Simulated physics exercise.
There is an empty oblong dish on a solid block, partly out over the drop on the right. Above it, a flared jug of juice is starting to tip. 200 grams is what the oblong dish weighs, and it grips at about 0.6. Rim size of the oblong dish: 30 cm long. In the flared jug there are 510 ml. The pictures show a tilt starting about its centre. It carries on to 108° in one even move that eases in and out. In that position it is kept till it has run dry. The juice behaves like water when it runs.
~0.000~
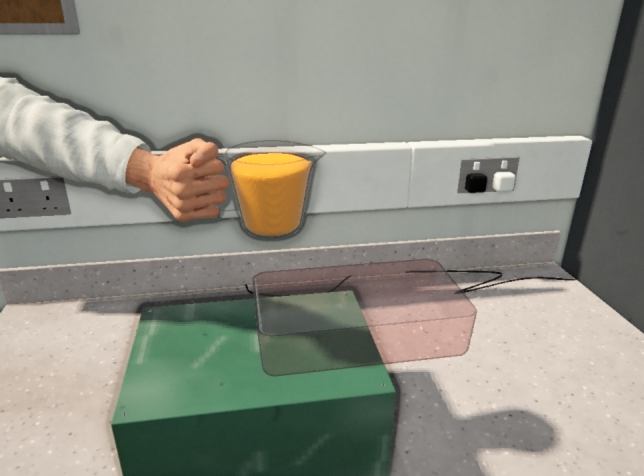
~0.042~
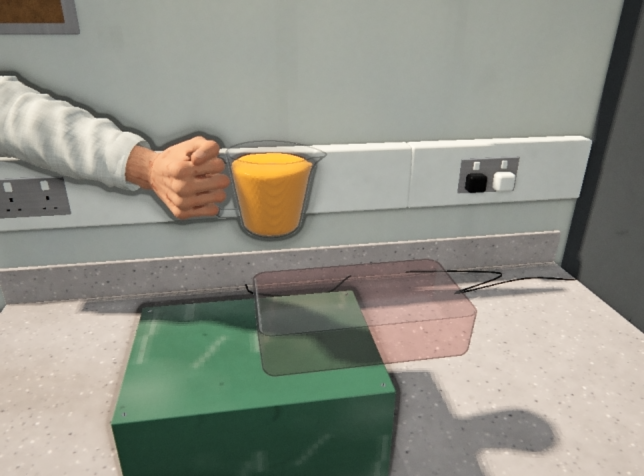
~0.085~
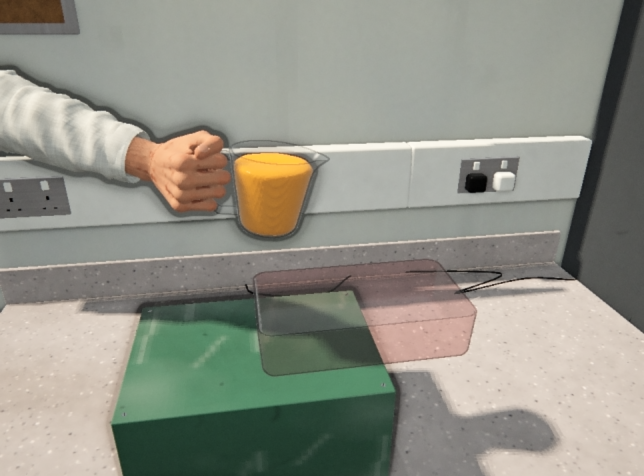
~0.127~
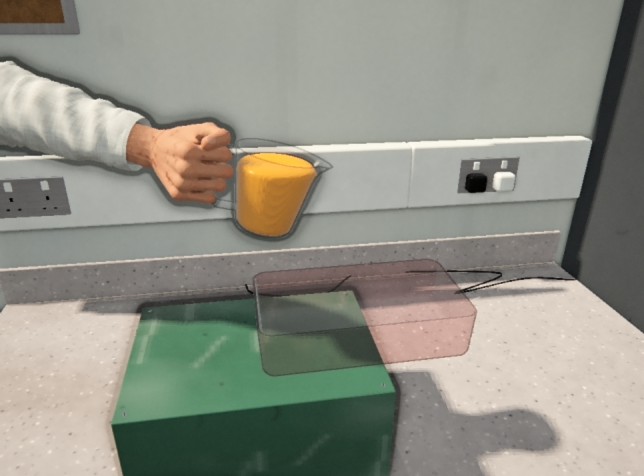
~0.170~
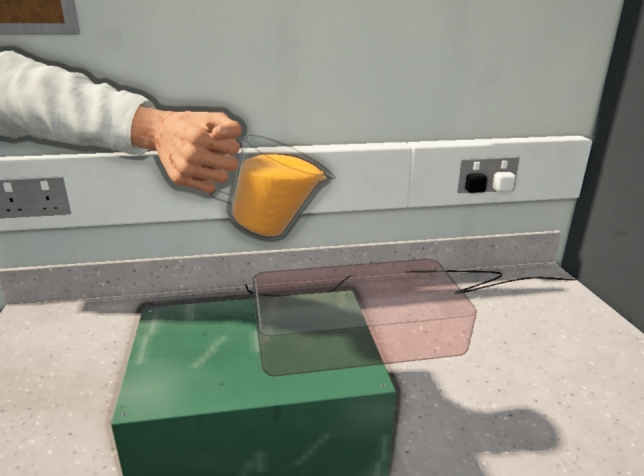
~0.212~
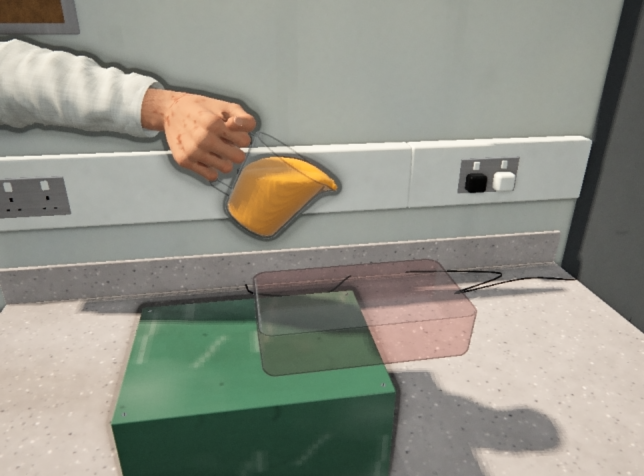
A flared jug of orange juice tilting steadily rightward in a hand above an empty clear dish on a green block.
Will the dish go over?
No, it is safe.
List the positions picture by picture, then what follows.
The first picture shows tilt 0°; pouring edge (326, 151); surface from (230, 164) to (311, 161); the oblong dish's rim runs from (256, 303) to (456, 285); the block's edge is at (392, 391).
The second picture shows tilt 2°; pouring edge (327, 153); surface from (231, 164) to (312, 161).
The third picture shows tilt 6°; pouring edge (330, 157); surface from (233, 162) to (313, 163).
The fourth picture shows tilt 14°; pouring edge (333, 165); surface from (237, 161) to (317, 167).
The fifth picture shows tilt 24°; pouring edge (336, 176); surface from (241, 165) to (324, 170).
The sixth picture shows tilt 36°; pouring edge (337, 189); surface from (240, 174) to (325, 176); 2 per cent is over the edge.
After 0.46 s the tilt is 102° and 36 per cent is still to pour; the oblong dish lies level with 26 per cent in it.
After 0.64 s the tilt is 108° and 4 per cent is still to pour; the oblong dish lies level with 74 per cent in it.
After 0.83 s the tilt is 108° and 0 per cent is still to pour; the oblong dish lies level with 87 per cent in it.
After 1.04 s the tilt is 108° and 0 per cent is still to pour; the oblong dish lies level with 89 per cent in it.
In the end the oblong dish lies level with 89 per cent in it.
